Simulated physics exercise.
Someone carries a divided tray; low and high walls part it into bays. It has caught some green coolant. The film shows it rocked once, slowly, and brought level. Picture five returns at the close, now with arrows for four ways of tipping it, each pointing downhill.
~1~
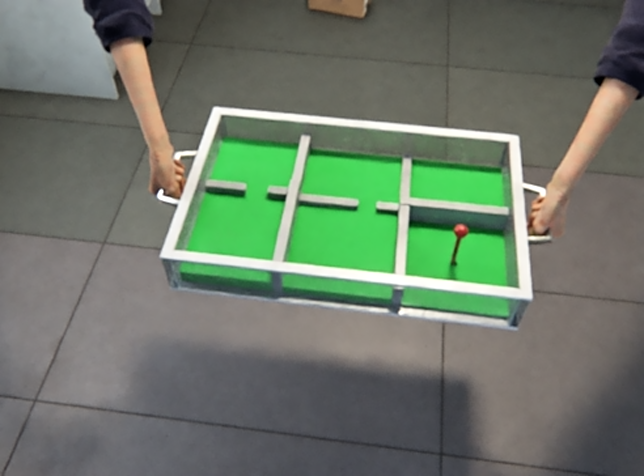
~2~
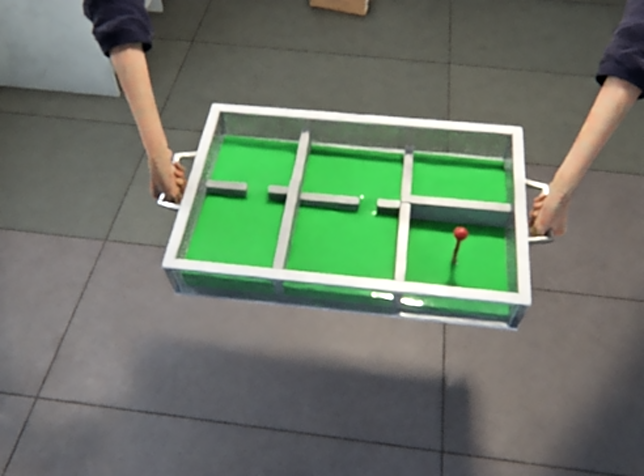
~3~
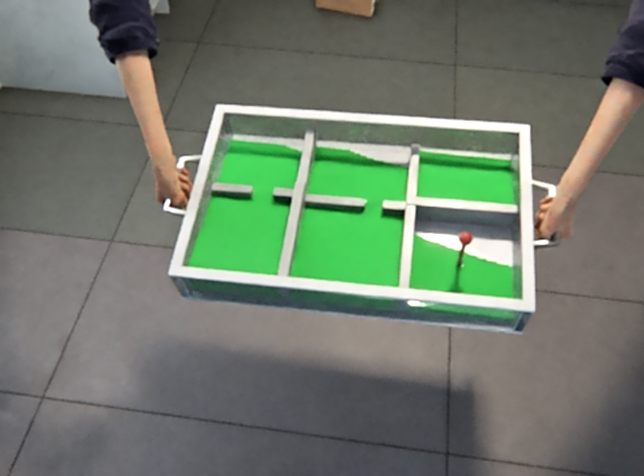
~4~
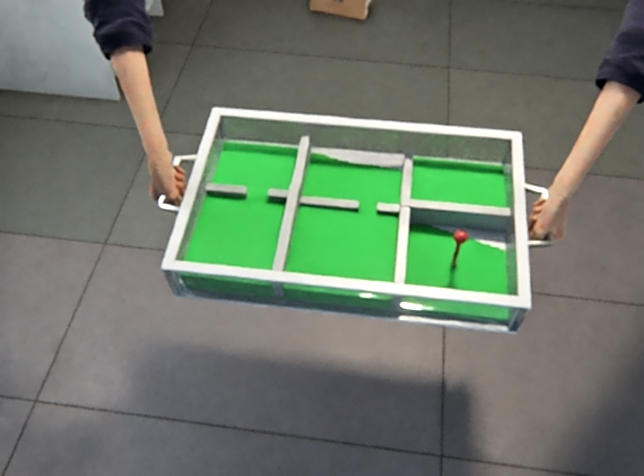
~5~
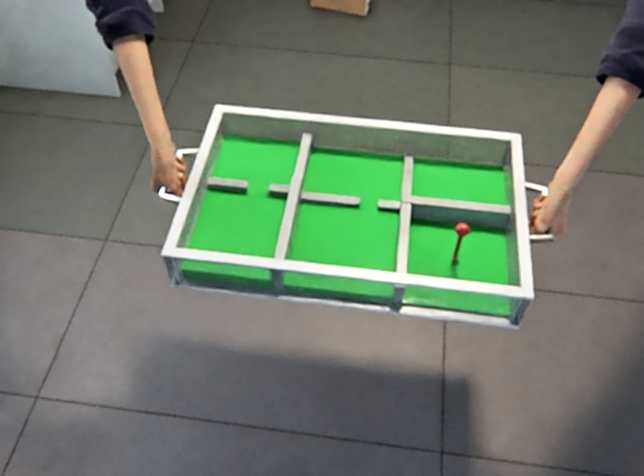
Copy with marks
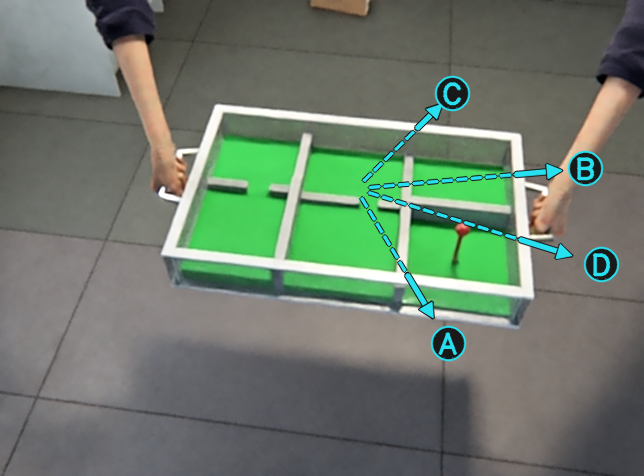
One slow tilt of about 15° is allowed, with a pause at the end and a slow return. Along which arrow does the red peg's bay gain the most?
I would pick arrow A.
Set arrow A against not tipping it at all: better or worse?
It is better.
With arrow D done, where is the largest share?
That is the front left bay.
On the marked copy, A ends at (430, 313); B ends at (556, 170); C ends at (438, 107); D ends at (566, 254).
For arrow A, about 20 % of the liquid ends in the peg's bay; nothing spills.
For arrow B, about 13 % of the liquid ends in the peg's bay; nothing spills.
For arrow C, about 7 % of the liquid ends in the peg's bay; nothing spills.
For arrow D, about 9 % of the liquid ends in the peg's bay; nothing spills.
